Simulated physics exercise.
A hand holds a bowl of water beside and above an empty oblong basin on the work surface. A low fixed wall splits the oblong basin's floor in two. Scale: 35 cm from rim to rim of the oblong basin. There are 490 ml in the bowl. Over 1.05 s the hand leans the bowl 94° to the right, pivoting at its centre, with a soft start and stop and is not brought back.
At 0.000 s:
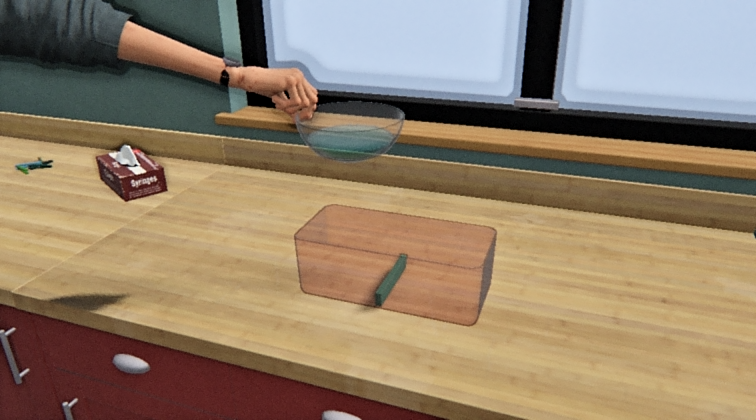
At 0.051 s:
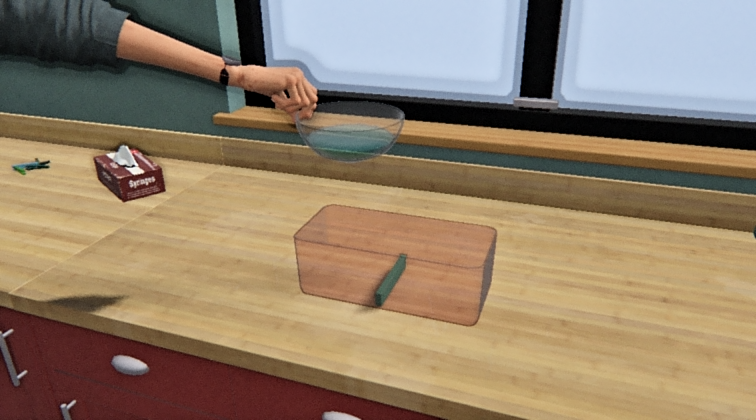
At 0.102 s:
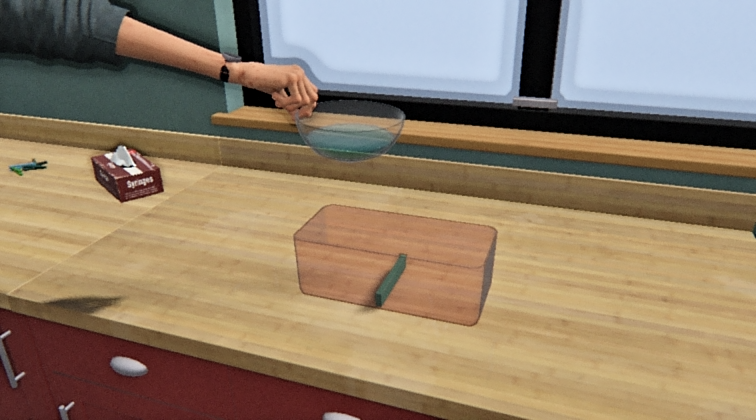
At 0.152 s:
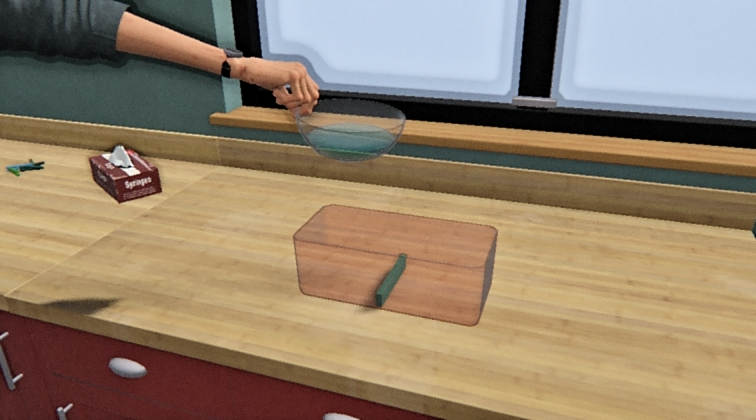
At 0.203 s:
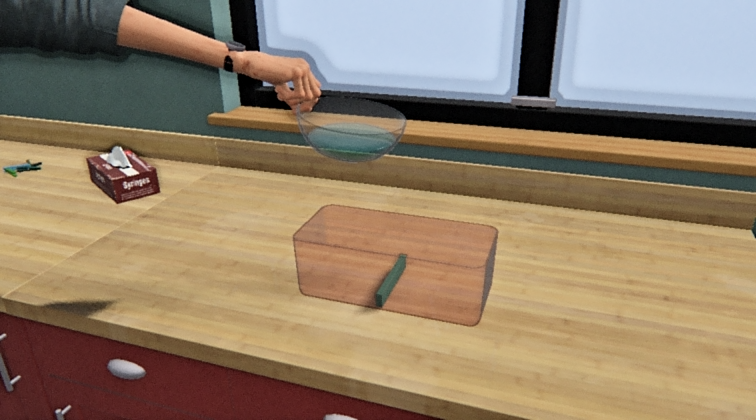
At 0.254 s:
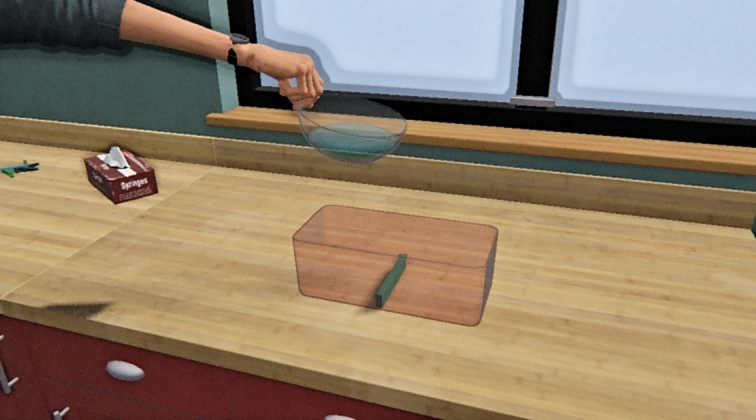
A hand reaching in from the upper left, with a dark sleeve and a dark wristband, holds a clear bowl of bluish-green water above a pale wooden counter, seen from slightly above. Below it sits a see-through reddish oblong basin with a dark green strip at its front, and a dark red box stands left. The hand slowly leans the bowl slightly rightward.
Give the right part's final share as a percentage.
The far part has some 87 per cent.
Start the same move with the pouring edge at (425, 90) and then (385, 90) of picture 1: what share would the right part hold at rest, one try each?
First 90, then 80 per cent.
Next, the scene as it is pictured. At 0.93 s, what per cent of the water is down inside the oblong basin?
About 80 per cent.
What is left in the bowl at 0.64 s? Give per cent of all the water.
About 50 per cent.
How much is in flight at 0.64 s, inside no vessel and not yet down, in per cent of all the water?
Near 44 in a hundred.
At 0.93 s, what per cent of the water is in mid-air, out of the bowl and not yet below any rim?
Some 16 per cent.
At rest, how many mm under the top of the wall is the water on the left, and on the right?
Left about 28 mm, right about 14 mm.
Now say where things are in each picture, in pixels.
In the first frame, tilt 0°; pouring edge (401, 121); surface from (313, 132) to (394, 140); the oblong basin's rim runs from (310, 221) to (490, 249); the wall's top is at (392, 274).
In the second frame, tilt 1°; pouring edge (401, 122); surface from (312, 131) to (394, 140).
In the third frame, tilt 2°; pouring edge (402, 123); surface from (312, 130) to (393, 140).
In the fourth frame, tilt 5°; pouring edge (403, 125); surface from (312, 130) to (394, 141).
In the fifth frame, tilt 8°; pouring edge (403, 128); surface from (313, 129) to (396, 141).
In the sixth frame, tilt 13°; pouring edge (404, 132); surface from (314, 128) to (397, 142).
By 0.64 s the tilt is 63° and 51 per cent is still to pour, 0 is left of the wall and 6 right of it.
By 0.93 s the tilt is 91° and 4 per cent is still to pour, 6 is left of the wall and 75 right of it.
By 1.23 s the tilt is 94° and 0 per cent is still to pour, 12 is left of the wall and 87 right of it.
By 1.55 s the tilt is 94° and 0 per cent is still to pour, 12 is left of the wall and 87 right of it.
At rest 12 per cent lies left of the wall, 87 right of it and 1 outside.
